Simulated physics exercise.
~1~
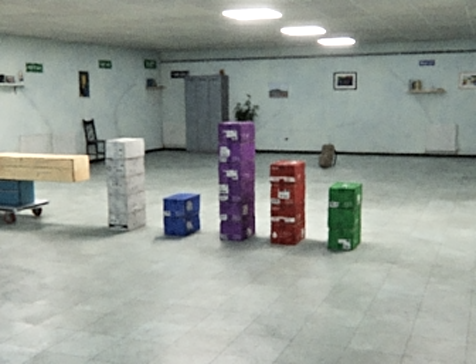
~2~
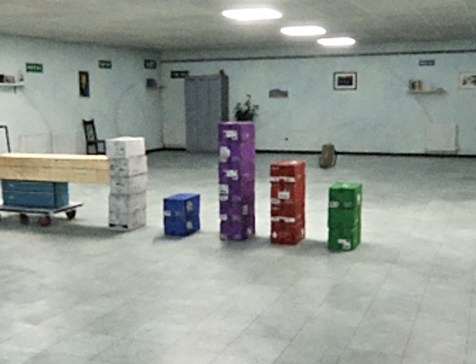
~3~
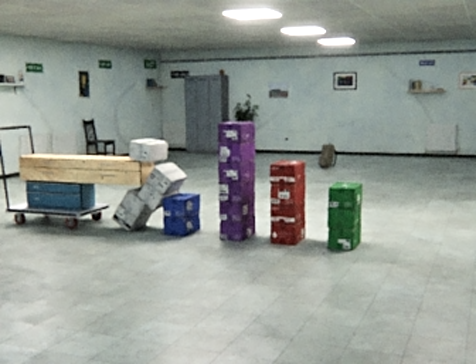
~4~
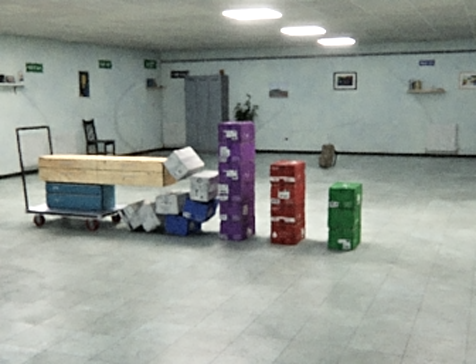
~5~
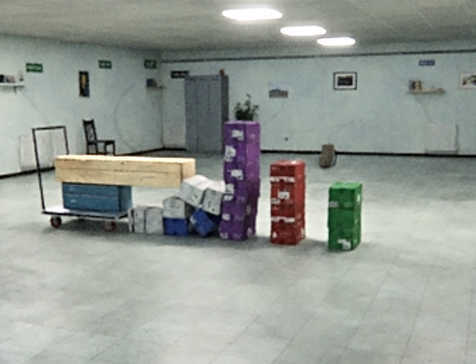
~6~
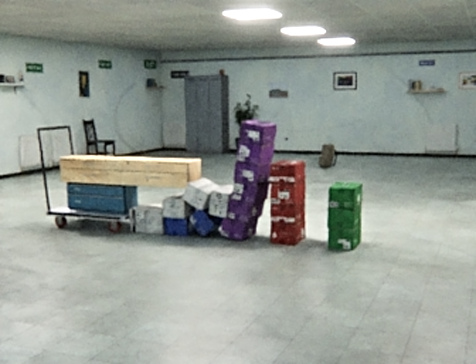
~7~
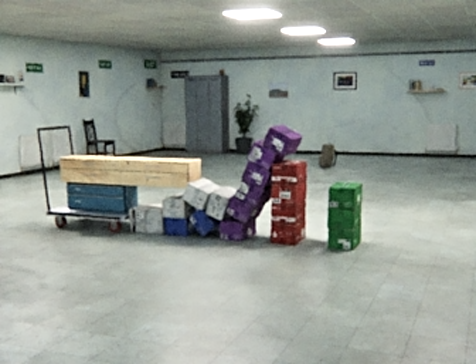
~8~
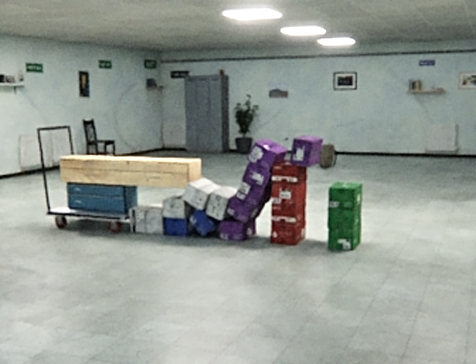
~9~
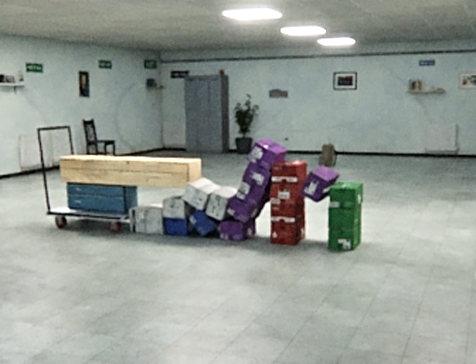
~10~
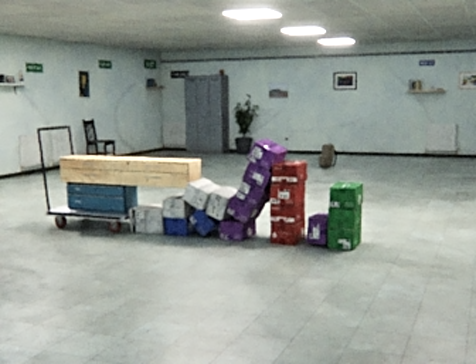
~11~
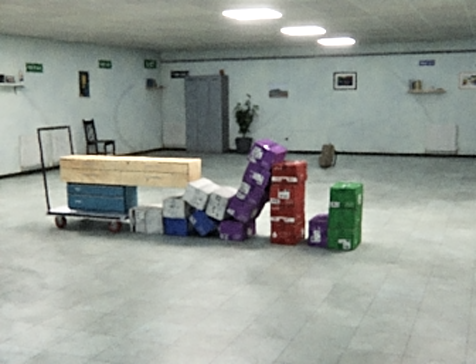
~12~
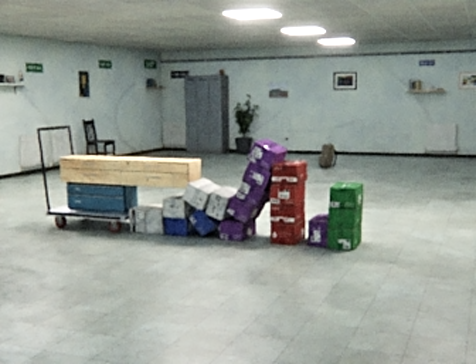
A loaded trolley topples white boxes into blue and purple stacks; red and green stay standing.
